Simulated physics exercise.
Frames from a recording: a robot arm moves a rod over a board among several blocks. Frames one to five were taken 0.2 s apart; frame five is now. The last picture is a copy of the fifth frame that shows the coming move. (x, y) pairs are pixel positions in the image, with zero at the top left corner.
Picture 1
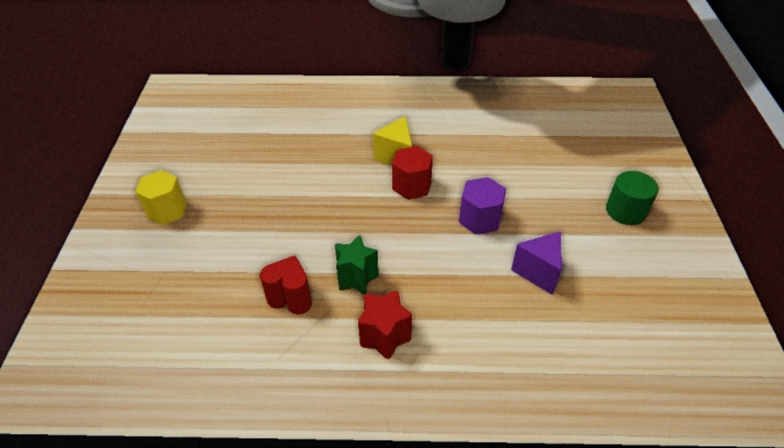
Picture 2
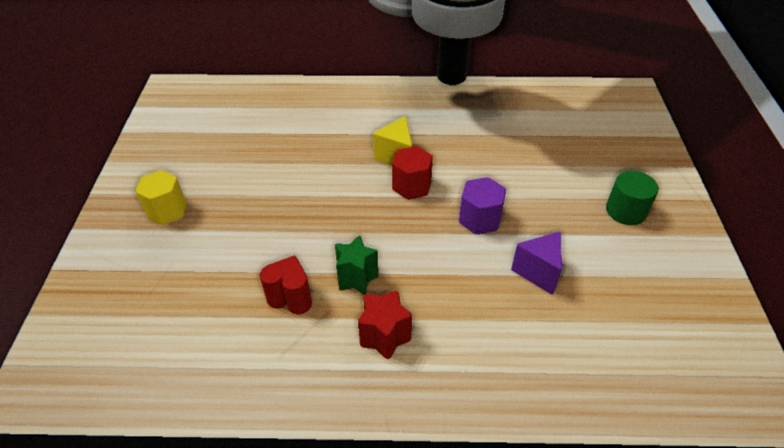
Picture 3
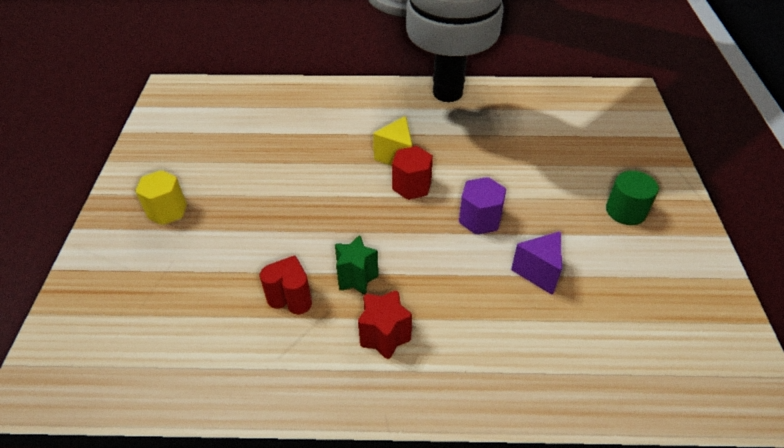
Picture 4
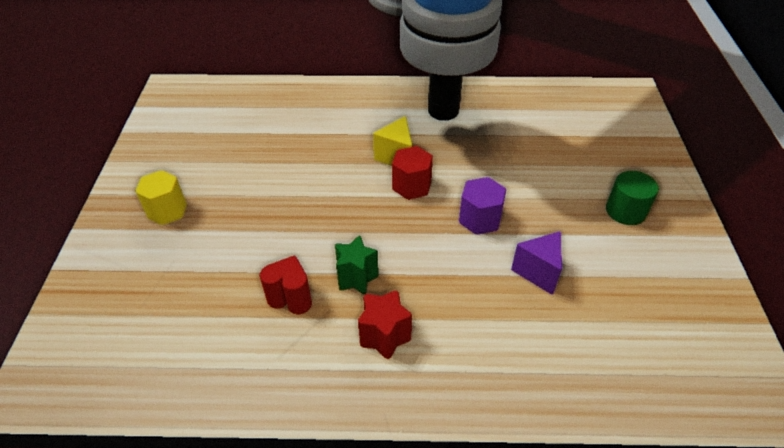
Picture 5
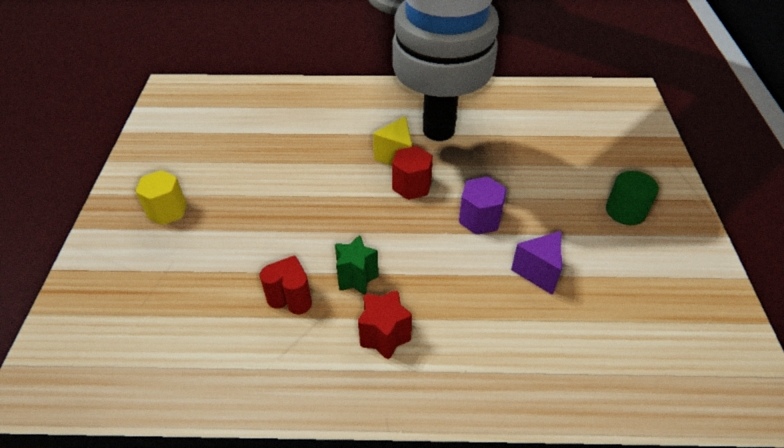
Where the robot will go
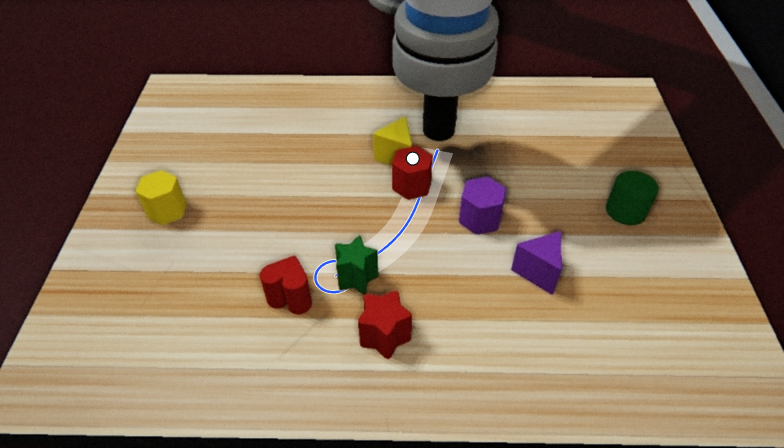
A grey robot arm with a black rod reaches in from the top over a striped wooden board on a dark red surface, seen from above at an angle. A yellow hexagon sits left, a green cylinder right, and red, purple, yellow and green blocks lie between. The rod moves slowly toward the viewer and slightly left, its shadow following, while the blocks and camera stay still.
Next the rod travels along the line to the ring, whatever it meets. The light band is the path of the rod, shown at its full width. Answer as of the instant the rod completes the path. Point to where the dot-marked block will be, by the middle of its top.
(308, 224)
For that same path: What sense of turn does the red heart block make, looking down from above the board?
Answer: With the clock.
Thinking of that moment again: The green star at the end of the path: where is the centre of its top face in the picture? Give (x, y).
The green star ends near (320, 278).
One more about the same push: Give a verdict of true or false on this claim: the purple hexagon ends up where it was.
That statement is accurate.
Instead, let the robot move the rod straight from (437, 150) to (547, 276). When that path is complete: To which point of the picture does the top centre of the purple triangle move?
Answer: (563, 279).
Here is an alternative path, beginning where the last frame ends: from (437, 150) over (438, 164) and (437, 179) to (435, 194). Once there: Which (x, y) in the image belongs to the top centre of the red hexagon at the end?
Answer: (399, 173).
The line goes from (437, 150) over (421, 193) and (394, 240) to (335, 276); the dot is on the red hexagon.
On the path given first. One third of the way, rod (422, 175); red hexagon (394, 185), turned 20° clockwise.
Two thirds of the way, rod (394, 222); red hexagon (353, 215), turned 95° clockwise.
At the end, rod (332, 258); red heart block (276, 278), turned 20° clockwise; green star (320, 278), turned 35° anticlockwise; yellow triangle unmoved; red hexagon (308, 224), turned 195° clockwise; purple hexagon unmoved.
